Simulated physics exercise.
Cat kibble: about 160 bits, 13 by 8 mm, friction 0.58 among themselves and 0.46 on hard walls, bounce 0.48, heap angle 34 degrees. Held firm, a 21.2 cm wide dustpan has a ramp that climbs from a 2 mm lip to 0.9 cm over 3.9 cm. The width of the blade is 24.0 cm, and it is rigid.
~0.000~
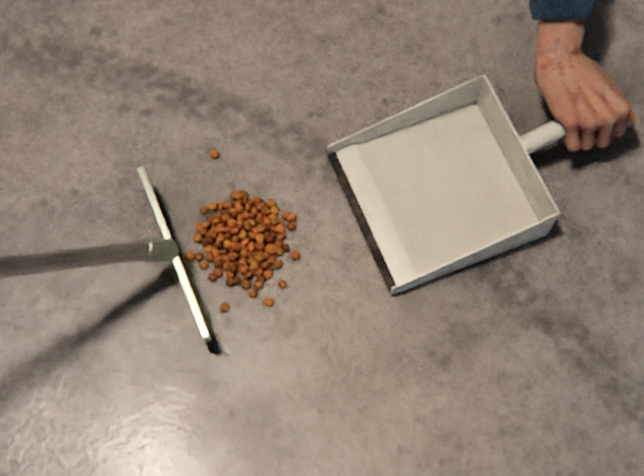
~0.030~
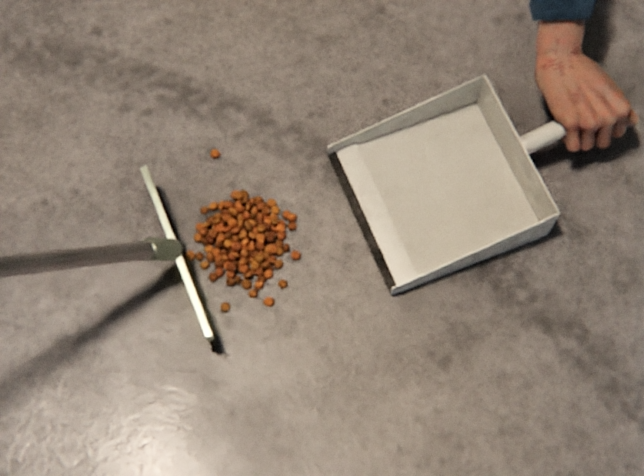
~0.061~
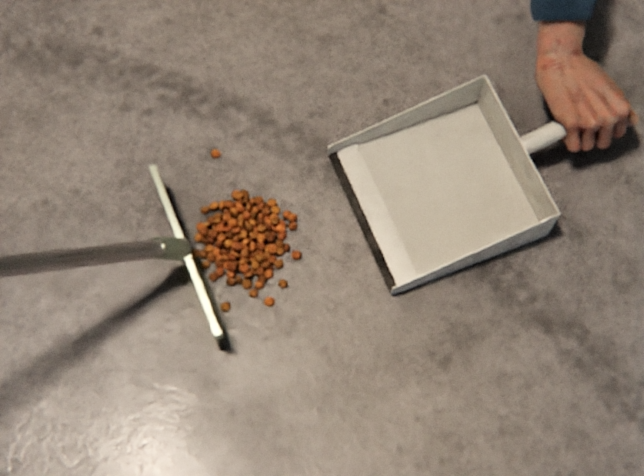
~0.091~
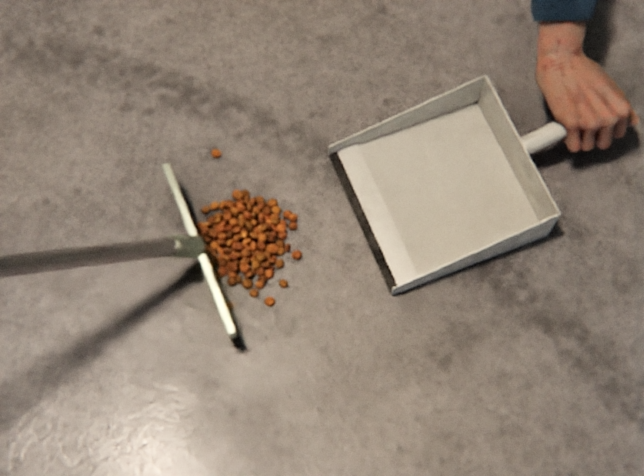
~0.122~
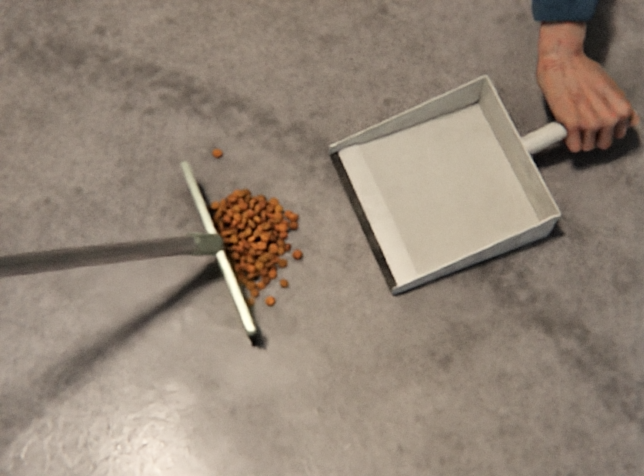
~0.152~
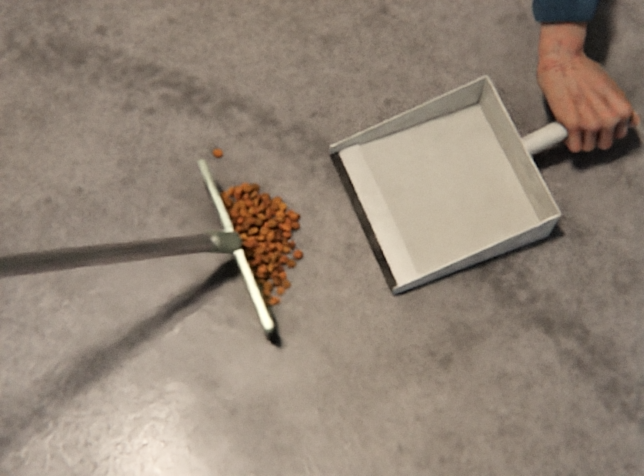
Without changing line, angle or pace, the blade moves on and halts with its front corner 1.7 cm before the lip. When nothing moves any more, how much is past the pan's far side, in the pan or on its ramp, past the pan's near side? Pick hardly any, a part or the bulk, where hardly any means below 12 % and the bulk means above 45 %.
Far side: Hardly any; pan: The bulk; near side: Hardly any.
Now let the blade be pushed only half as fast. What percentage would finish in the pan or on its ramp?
Share: Close to 50 %.
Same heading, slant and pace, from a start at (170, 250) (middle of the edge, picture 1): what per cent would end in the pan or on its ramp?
I'd put it at around 65 per cent.
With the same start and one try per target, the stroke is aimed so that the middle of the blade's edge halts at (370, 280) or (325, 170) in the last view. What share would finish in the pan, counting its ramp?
About 55 % and 55 %.
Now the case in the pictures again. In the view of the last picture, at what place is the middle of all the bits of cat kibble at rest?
My guess is close to (368, 213).
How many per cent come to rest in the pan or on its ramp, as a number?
I'd say around 65 percent.
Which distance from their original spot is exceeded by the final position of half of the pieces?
I'd say near 18 cm.
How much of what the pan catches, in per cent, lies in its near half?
Roughly 50 in a hundred.
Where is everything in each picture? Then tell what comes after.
The first picture shows blade from (206, 337) to (143, 173), moved 0.0 cm, 0 of the pieces shifted so far; middle of the pieces at (246, 239); pan at (449, 189).
The second picture shows blade from (209, 336) to (146, 173), moved 0.3 cm, 0 of the pieces shifted so far; middle of the pieces at (246, 239).
The third picture shows blade from (218, 335) to (154, 172), moved 1.3 cm, 2 of the pieces shifted so far; middle of the pieces at (247, 239).
The fourth picture shows blade from (232, 333) to (168, 170), moved 2.9 cm, 8 of the pieces shifted so far; middle of the pieces at (247, 239).
The fifth picture shows blade from (251, 331) to (186, 168), moved 5.1 cm, 91 of the pieces shifted so far; middle of the pieces at (251, 237).
The sixth picture shows blade from (269, 328) to (203, 166), moved 7.2 cm, 158 of the pieces shifted so far; middle of the pieces at (258, 236); pan at (451, 190). Its pace works out near 0.71 m/s, heading 15 degrees towards the viewer's side.
After 0.27 s, middle of the blade 8 cm from the lip; 0 % over the lip, far side 5 %, near side 0 %.
After 0.35 s, middle of the blade 3 cm from the lip; 20 % over the lip, far side 5 %, near side 0 %.
After 0.57 s, middle of the blade 2 cm from the lip; 65 % over the lip, far side 5 %, near side 0 %.
At rest (1.1 s), far side 5 %, pan 65 %, near side 0 %, in front of the lip or behind the blade 30 %.
